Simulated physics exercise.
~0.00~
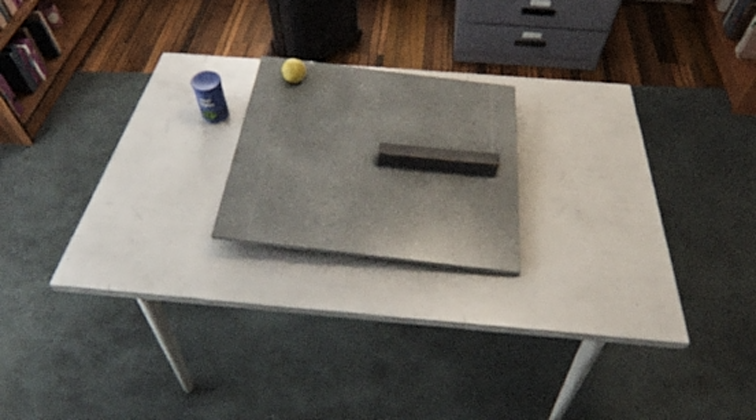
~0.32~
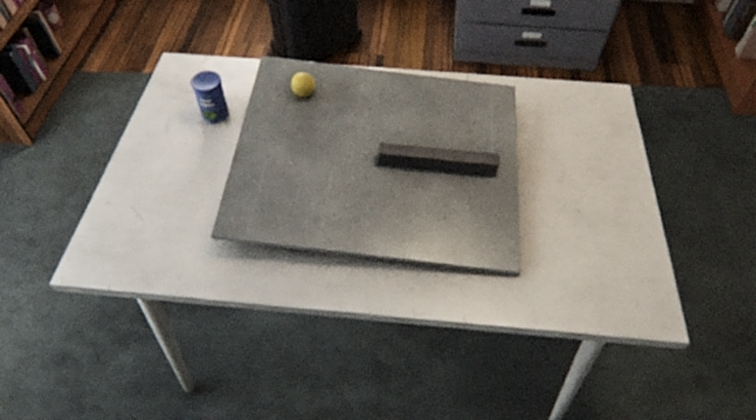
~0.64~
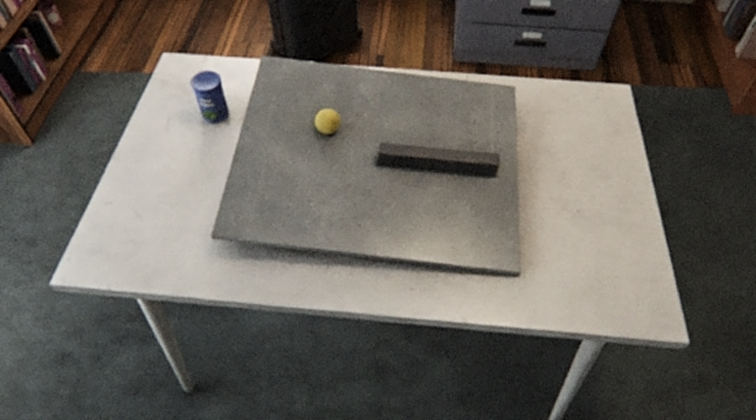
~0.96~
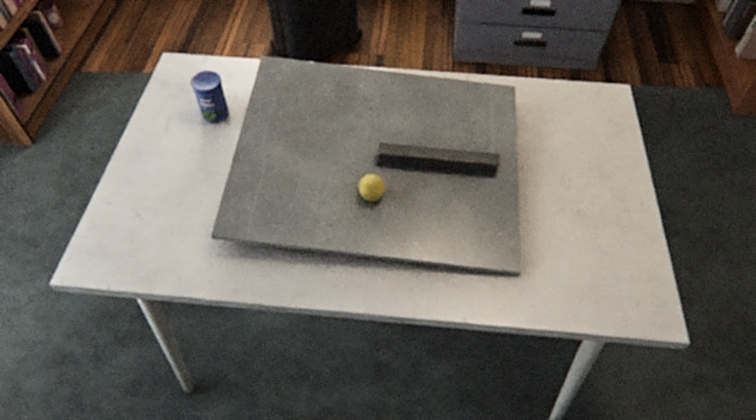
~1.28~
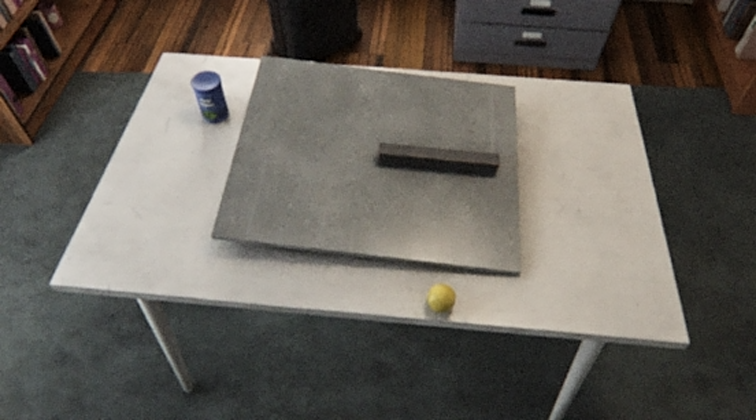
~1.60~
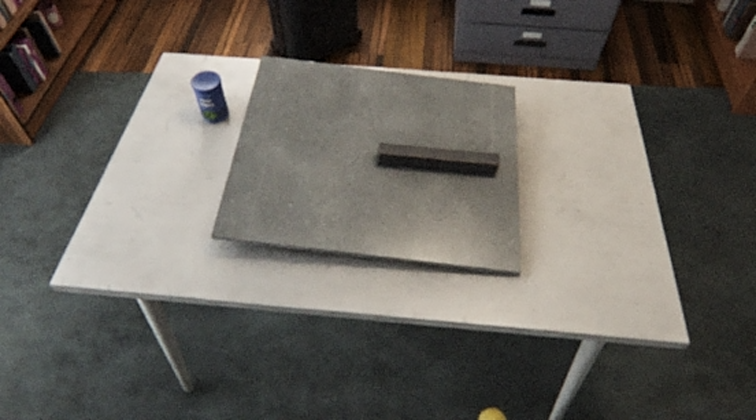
A tilted grey board with a dark bar fixed on it lay on a white table beside a blue tin, which stayed put while a yellow lemon rolled down the board toward the right, passed the bar, and dropped off the near edge, then off the table.
